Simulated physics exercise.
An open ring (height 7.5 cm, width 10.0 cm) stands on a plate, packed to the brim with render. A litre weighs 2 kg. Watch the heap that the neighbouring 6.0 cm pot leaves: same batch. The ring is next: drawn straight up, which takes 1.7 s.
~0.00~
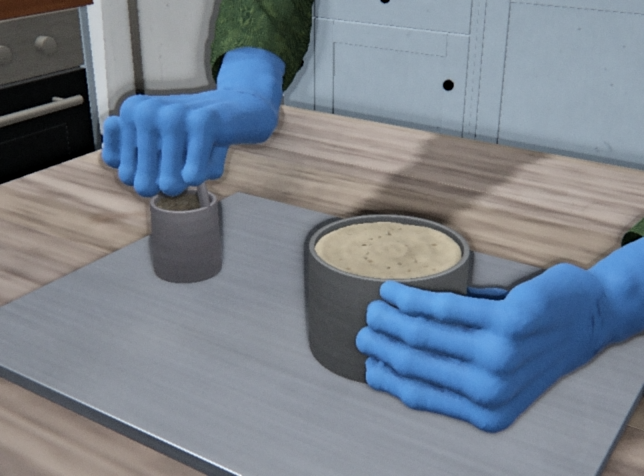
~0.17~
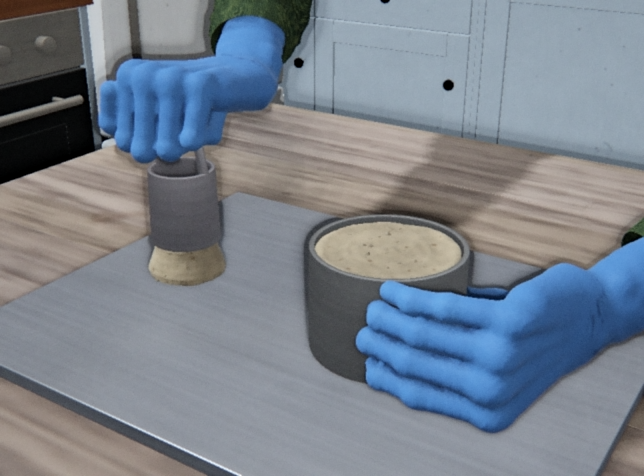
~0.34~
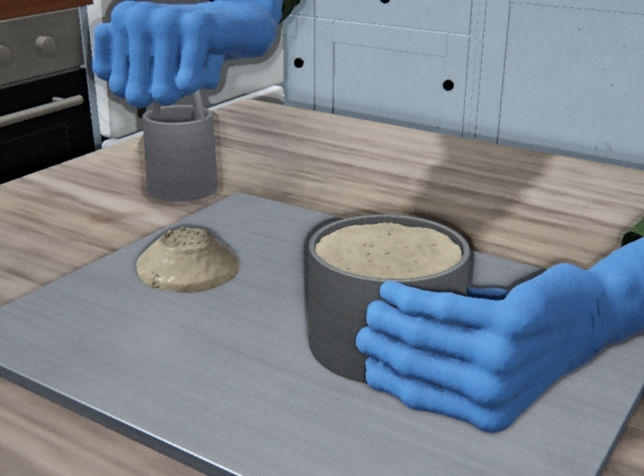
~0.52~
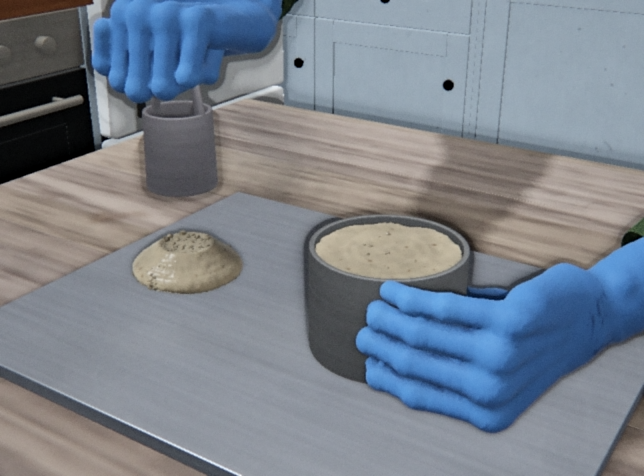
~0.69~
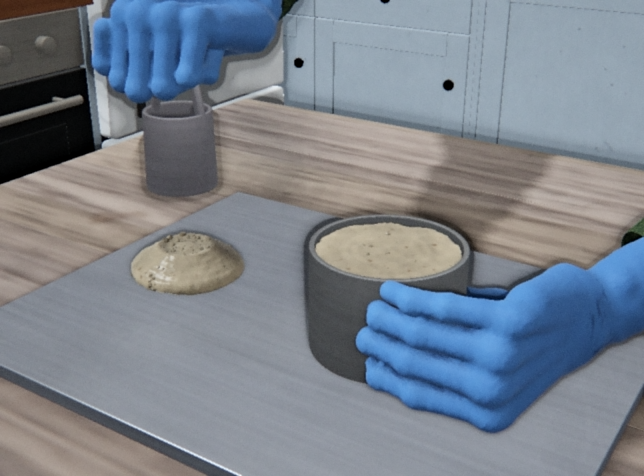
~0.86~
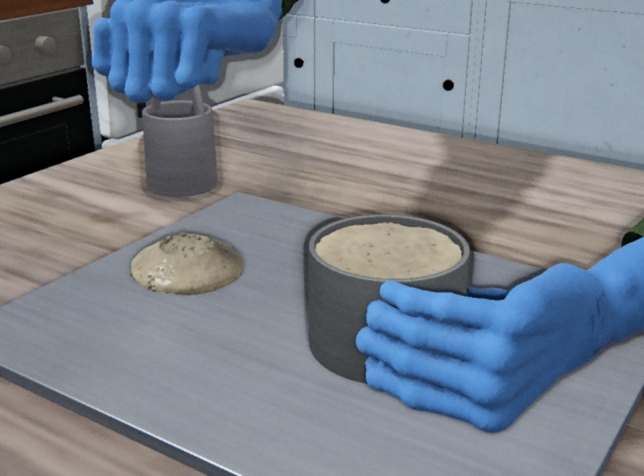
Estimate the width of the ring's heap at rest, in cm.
Some 19.7 cm.
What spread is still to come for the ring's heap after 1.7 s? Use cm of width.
Some 1.5 cm.
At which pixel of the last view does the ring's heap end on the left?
Near (246, 346).
After 1.3 s, the ring is up 1.9 cm; the render has come down 0.7 cm to 6.8 cm and is 13 cm wide.
After 1.7 s, the ring is up 4.6 cm; the render has come down 3.9 cm to 3.6 cm and is 18 cm wide.
After 2.1 s, the ring is up 7.4 cm; the render has come down 4.3 cm to 3.2 cm and is 19 cm wide.
After 2.6 s, the ring is clear; the render has come down 4.4 cm to 3.1 cm and is 20 cm wide.
After 3.0 s, at rest, the ring is clear; the render has come down 4.4 cm to 3.1 cm and is 20 cm wide.
